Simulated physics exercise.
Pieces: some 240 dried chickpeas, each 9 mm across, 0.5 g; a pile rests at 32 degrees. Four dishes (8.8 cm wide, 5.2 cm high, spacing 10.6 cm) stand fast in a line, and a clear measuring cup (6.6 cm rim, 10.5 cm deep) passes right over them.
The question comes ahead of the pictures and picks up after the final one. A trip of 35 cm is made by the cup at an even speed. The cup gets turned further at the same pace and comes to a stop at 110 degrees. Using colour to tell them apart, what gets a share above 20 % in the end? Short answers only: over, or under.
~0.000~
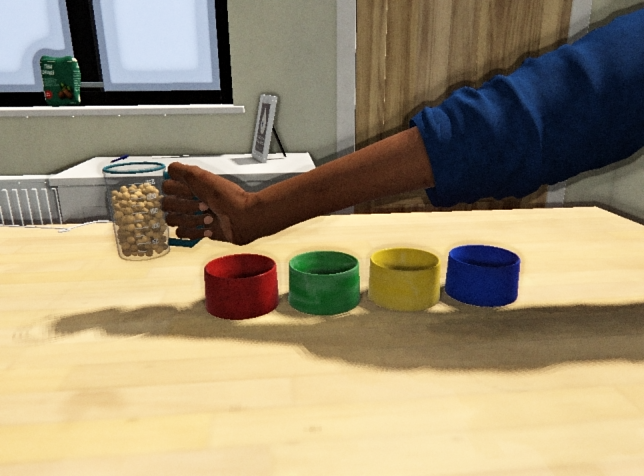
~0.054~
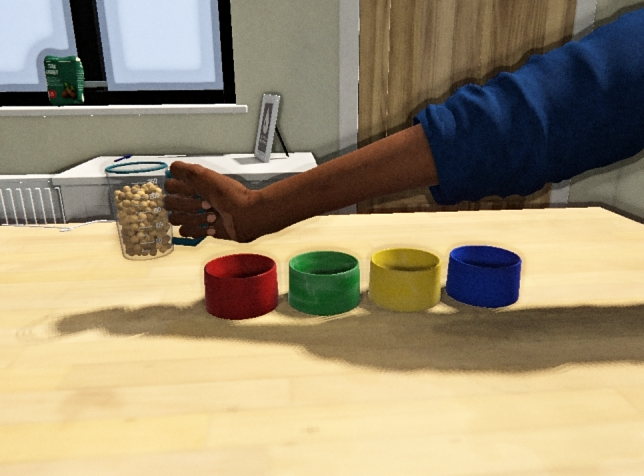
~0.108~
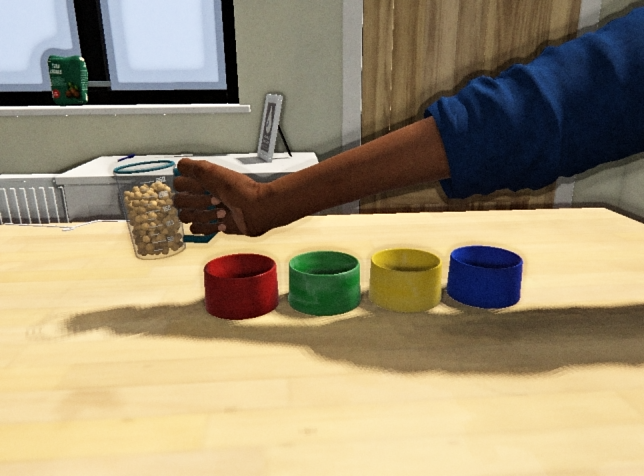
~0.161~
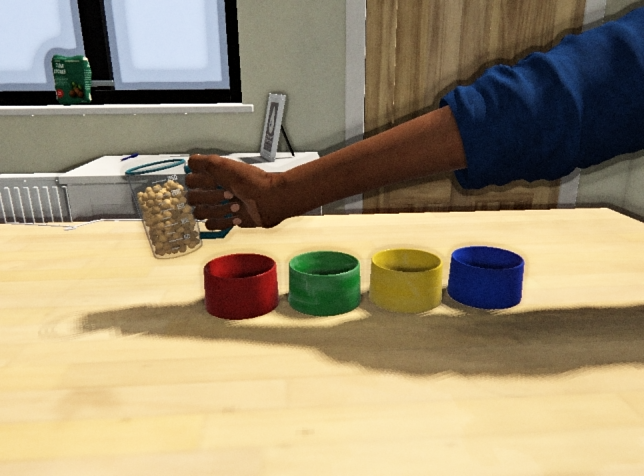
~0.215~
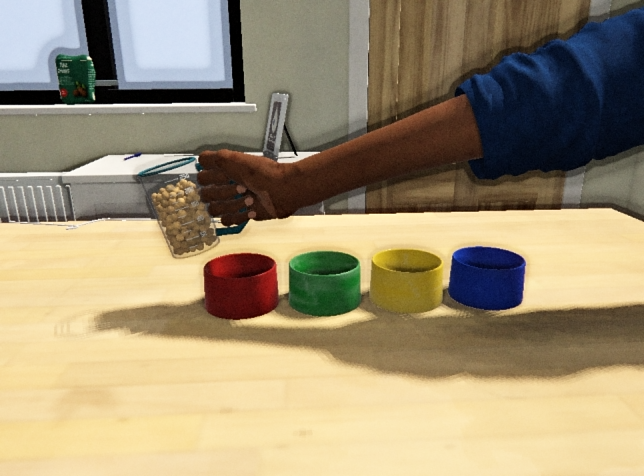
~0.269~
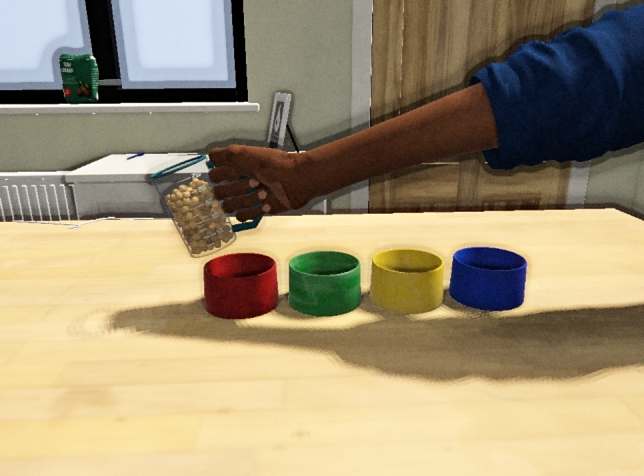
Red dish under. Blue dish under. Green dish under. Yellow dish over. Counter over.
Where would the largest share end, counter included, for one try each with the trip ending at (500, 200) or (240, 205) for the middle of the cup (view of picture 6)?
Top receivers, in order: Counter and counter.
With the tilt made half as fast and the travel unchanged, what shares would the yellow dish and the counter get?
In that case the yellow dish gets 70 and the counter gets 30.
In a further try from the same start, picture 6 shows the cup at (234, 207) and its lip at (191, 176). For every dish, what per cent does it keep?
Red 0, blue 0, green 0, yellow 70.
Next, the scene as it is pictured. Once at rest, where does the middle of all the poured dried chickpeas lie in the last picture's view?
Look around (388, 288) in the last picture.
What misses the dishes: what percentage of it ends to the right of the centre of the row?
About 50 %.
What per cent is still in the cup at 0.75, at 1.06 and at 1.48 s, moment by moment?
It goes roughly like this: 100, 100, 80 per cent.
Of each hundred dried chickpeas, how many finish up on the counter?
The figure is about 35 percent.
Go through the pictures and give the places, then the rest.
Cup at (140, 211), tilt 0 degrees, lip at (105, 168), moved 0.0 cm; middle of the pieces at (144, 222); red dish at (240, 266); green dish at (324, 263); yellow dish at (405, 259); blue dish at (484, 256), in the first frame.
Cup at (143, 211), tilt 1 degrees, lip at (108, 168), moved 0.4 cm; middle of the pieces at (148, 222), in the second frame.
Cup at (153, 210), tilt 4 degrees, lip at (116, 170), moved 1.6 cm; middle of the pieces at (158, 221), in the third frame.
Cup at (167, 209), tilt 9 degrees, lip at (128, 172), moved 3.3 cm; middle of the pieces at (173, 220), in the fourth frame.
Cup at (182, 208), tilt 14 degrees, lip at (140, 174), moved 5.0 cm; middle of the pieces at (189, 218), in the fifth frame.
Cup at (197, 207), tilt 19 degrees, lip at (152, 176), moved 6.8 cm; middle of the pieces at (204, 217); red dish at (240, 265); green dish at (325, 263); yellow dish at (408, 261); blue dish at (489, 259). Its pace works out near 90 degrees a second; the hand travels 32 cm a second, in the sixth frame.
Then, at 0.75 s, tilt 63 degrees; cup holds 100 %.
Then, at 1.06 s, tilt 91 degrees; cup holds 100 %.
Then, at 1.48 s, tilt 110 degrees; cup holds 80 %, yellow 15 %.
In the end, at 3.2 s, red 0 %, blue 0 %, green 0 %, yellow 65 %, counter 35 %.
